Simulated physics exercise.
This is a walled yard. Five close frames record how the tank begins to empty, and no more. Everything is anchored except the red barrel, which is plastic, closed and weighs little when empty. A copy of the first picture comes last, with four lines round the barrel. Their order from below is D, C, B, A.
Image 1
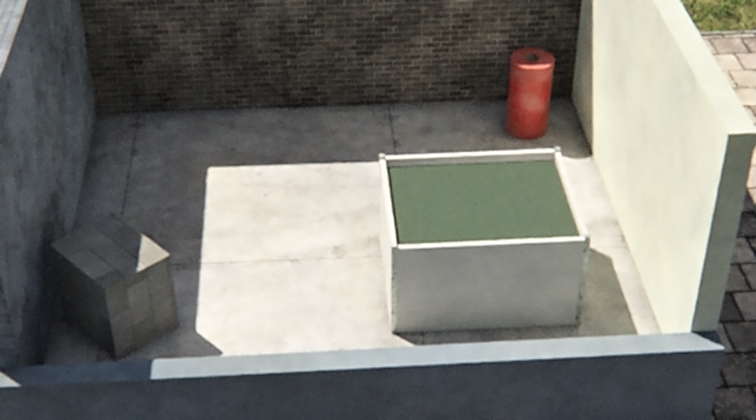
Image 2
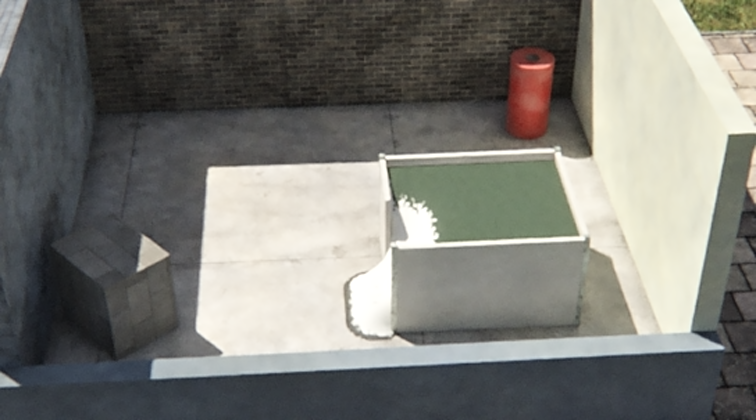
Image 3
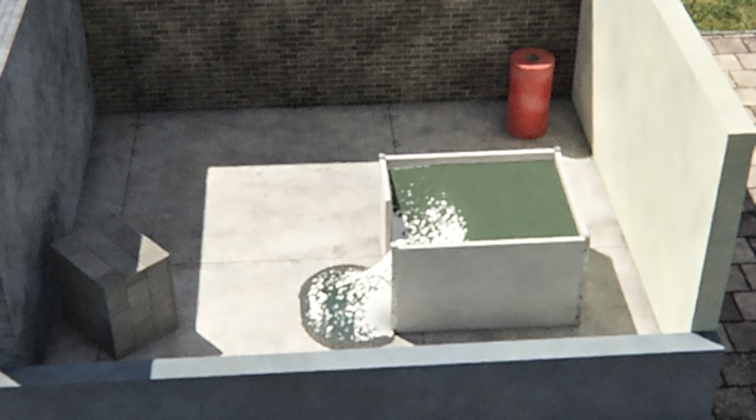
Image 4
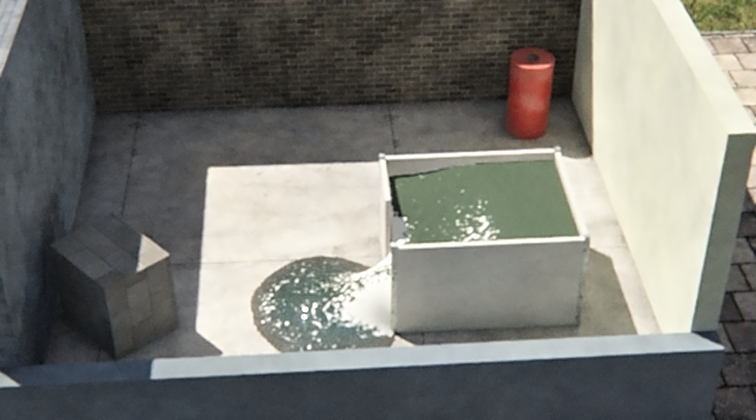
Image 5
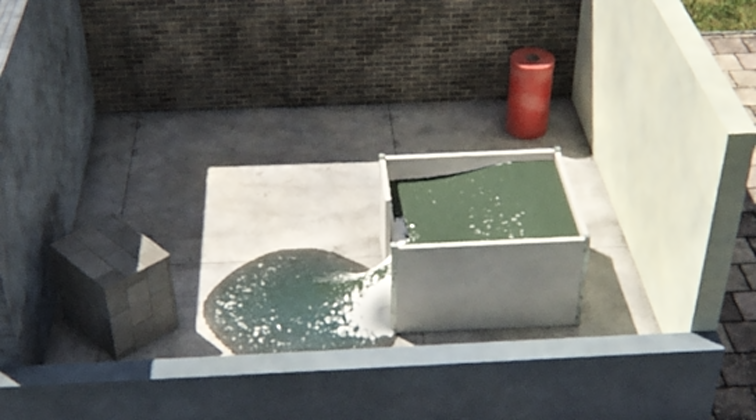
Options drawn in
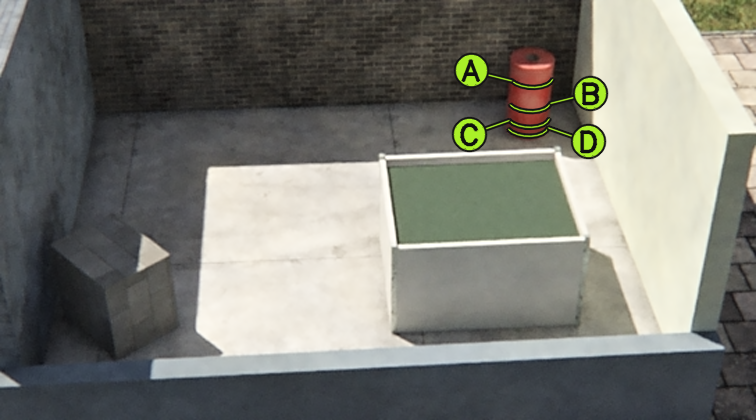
Water pours from the left side of a white, open-topped tank of green liquid in a walled concrete yard, seen from above by a still camera. A red barrel stands behind the tank near the brick back wall, and a grey block sits at left. The stream foams onto the floor, then spreads leftward into a widening, glinting puddle while the tank's level drops slightly.
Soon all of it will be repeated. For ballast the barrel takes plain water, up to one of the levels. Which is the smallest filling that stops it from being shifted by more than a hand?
C.
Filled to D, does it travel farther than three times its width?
No, less.
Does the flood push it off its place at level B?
No, that is safe.
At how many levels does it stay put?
Three of them.
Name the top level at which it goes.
Here it is level D.
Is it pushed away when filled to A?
No, that is safe.
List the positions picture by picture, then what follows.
Lid of the red barrel at (532, 58); tank full, its middle at (480, 203).
Water covers 2 % of the ground and is seen nearest the barrel at (369, 272).
Water covers 4 % of the ground and is seen nearest the barrel at (355, 270).
Water covers 6 % of the ground and is seen nearest the barrel at (355, 270).
Lid of the red barrel at (532, 58); water covers 10 % of the ground and is seen nearest the barrel at (348, 267).
On the marked copy, A at (534, 87); B at (532, 111); C at (531, 127); D at (530, 136); from the bottom up D, C, B, A.
With A, it does not move.
With B, it does not move.
With C, it does not move.
With D, it is pushed about its own width away.
